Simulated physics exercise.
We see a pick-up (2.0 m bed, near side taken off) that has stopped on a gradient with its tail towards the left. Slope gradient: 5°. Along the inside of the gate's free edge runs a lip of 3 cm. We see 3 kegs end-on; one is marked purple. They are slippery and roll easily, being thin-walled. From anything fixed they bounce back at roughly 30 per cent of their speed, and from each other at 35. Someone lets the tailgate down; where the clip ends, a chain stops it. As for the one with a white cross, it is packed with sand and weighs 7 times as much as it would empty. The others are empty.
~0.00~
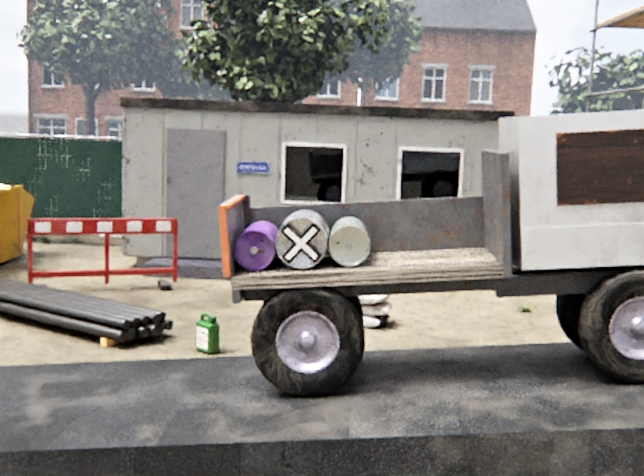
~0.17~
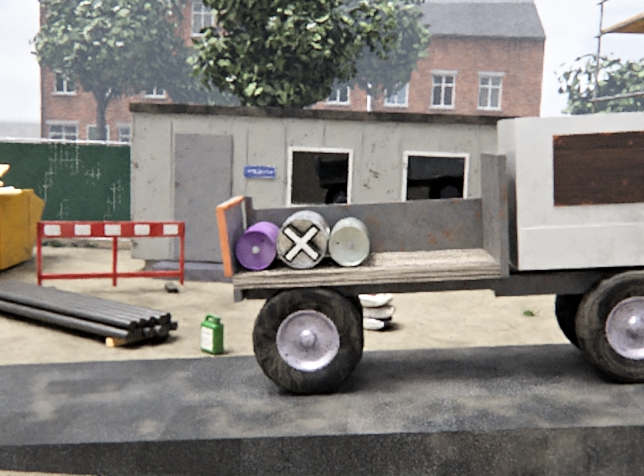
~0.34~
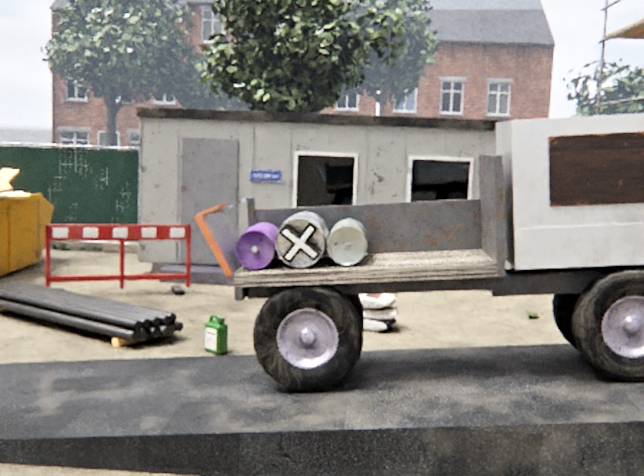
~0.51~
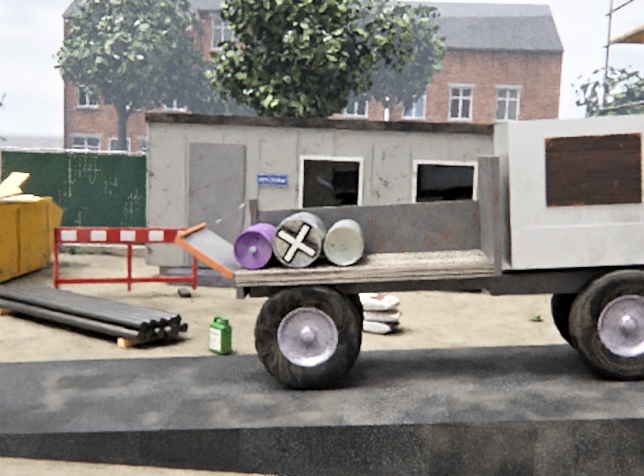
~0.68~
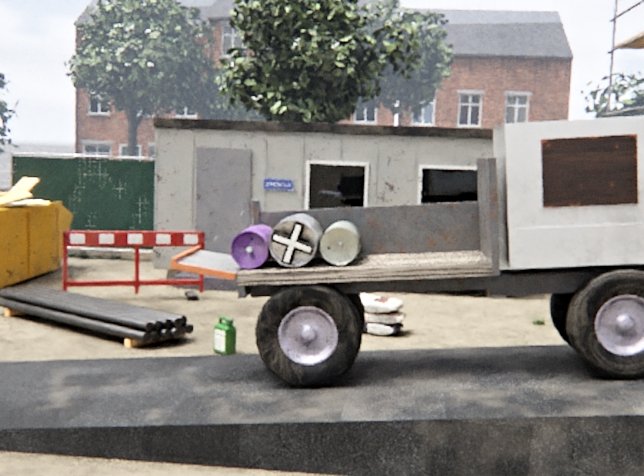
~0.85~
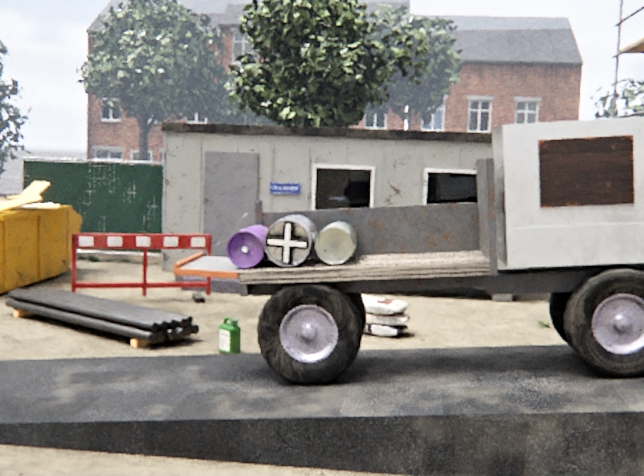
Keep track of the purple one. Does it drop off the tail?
Result for purple - it comes off.
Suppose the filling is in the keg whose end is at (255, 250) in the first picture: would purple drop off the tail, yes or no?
Result: Purple - no, it would not.
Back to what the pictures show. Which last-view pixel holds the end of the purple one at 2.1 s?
(171, 243), roughly.
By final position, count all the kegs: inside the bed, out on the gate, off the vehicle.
The numbers run 1, 1, 1 in that sequence.
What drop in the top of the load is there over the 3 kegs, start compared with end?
It sits roughly 5 cm lower at the end.
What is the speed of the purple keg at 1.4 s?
0.6 m/s, give or take.
After 1.4 s, purple is on the gate, 20 cm past the hinge, rolling left; 0 out so far.
After 2.1 s, purple is dropping off the gate; 1 out so far.
At rest (4.5 s), purple is off the vehicle; 1 out so far.
